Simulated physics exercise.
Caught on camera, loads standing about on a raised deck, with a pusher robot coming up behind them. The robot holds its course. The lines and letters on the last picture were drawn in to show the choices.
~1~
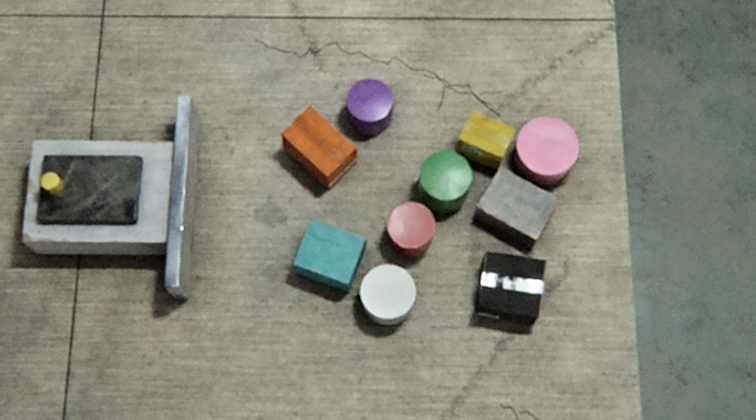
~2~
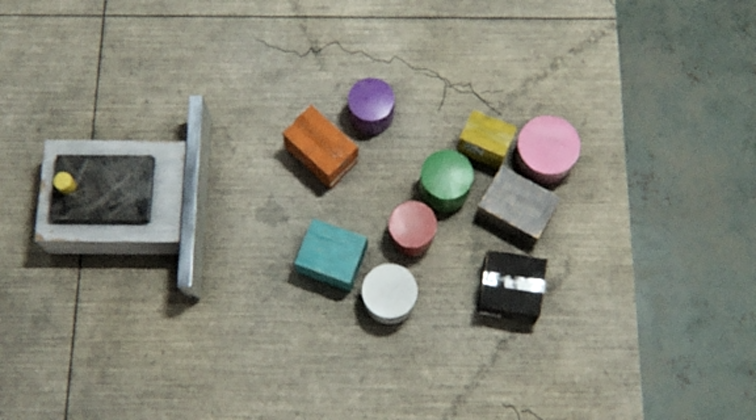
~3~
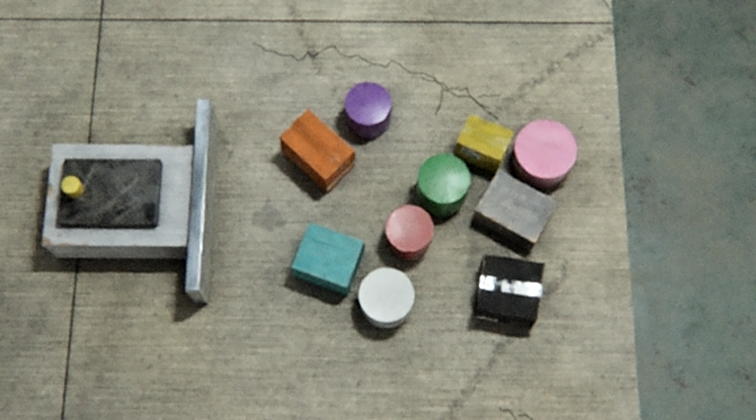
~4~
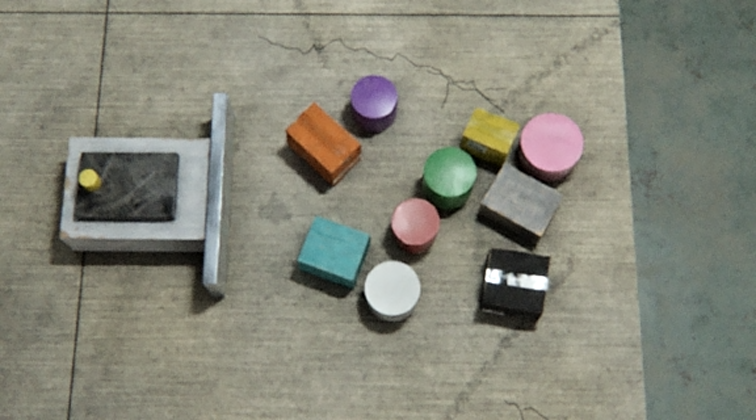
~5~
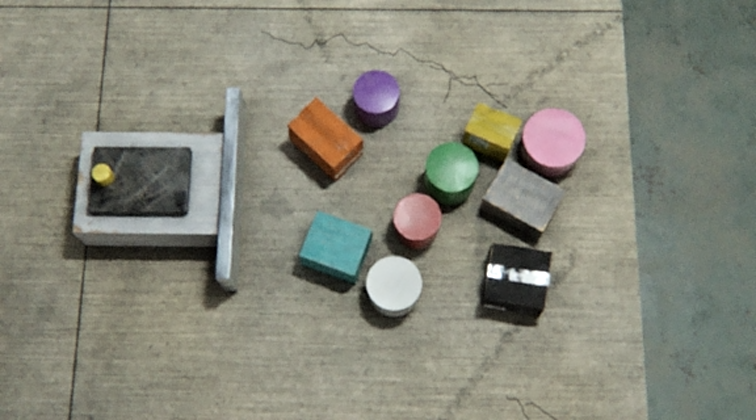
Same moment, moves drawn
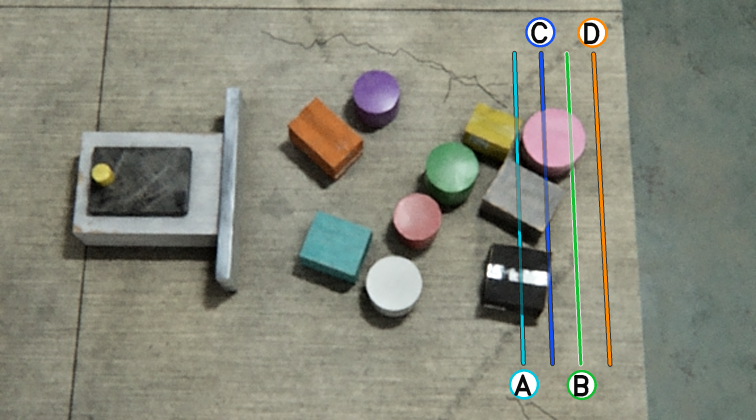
A grey pusher robot slides slowly right toward a still cluster of colourful blocks and cylinders.
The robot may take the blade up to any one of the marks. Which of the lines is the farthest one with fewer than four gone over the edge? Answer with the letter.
Up to line C.
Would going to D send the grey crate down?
Yes.
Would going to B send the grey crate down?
Yes.
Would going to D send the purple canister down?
By then, no.
On the marked copy, A at (519, 201); B at (574, 202); C at (547, 201); D at (601, 202).
With C. Early on, robot (263, 181); white pail (402, 291); orange parcel (391, 150).
Further on, robot (378, 182); pink pail (604, 143); grey crate (567, 194).
At the end, robot (468, 183); pink pail over the edge; yellow box over the edge; two fallen.
As for the rest, A is within the limit but short; B drops four; D drops six.
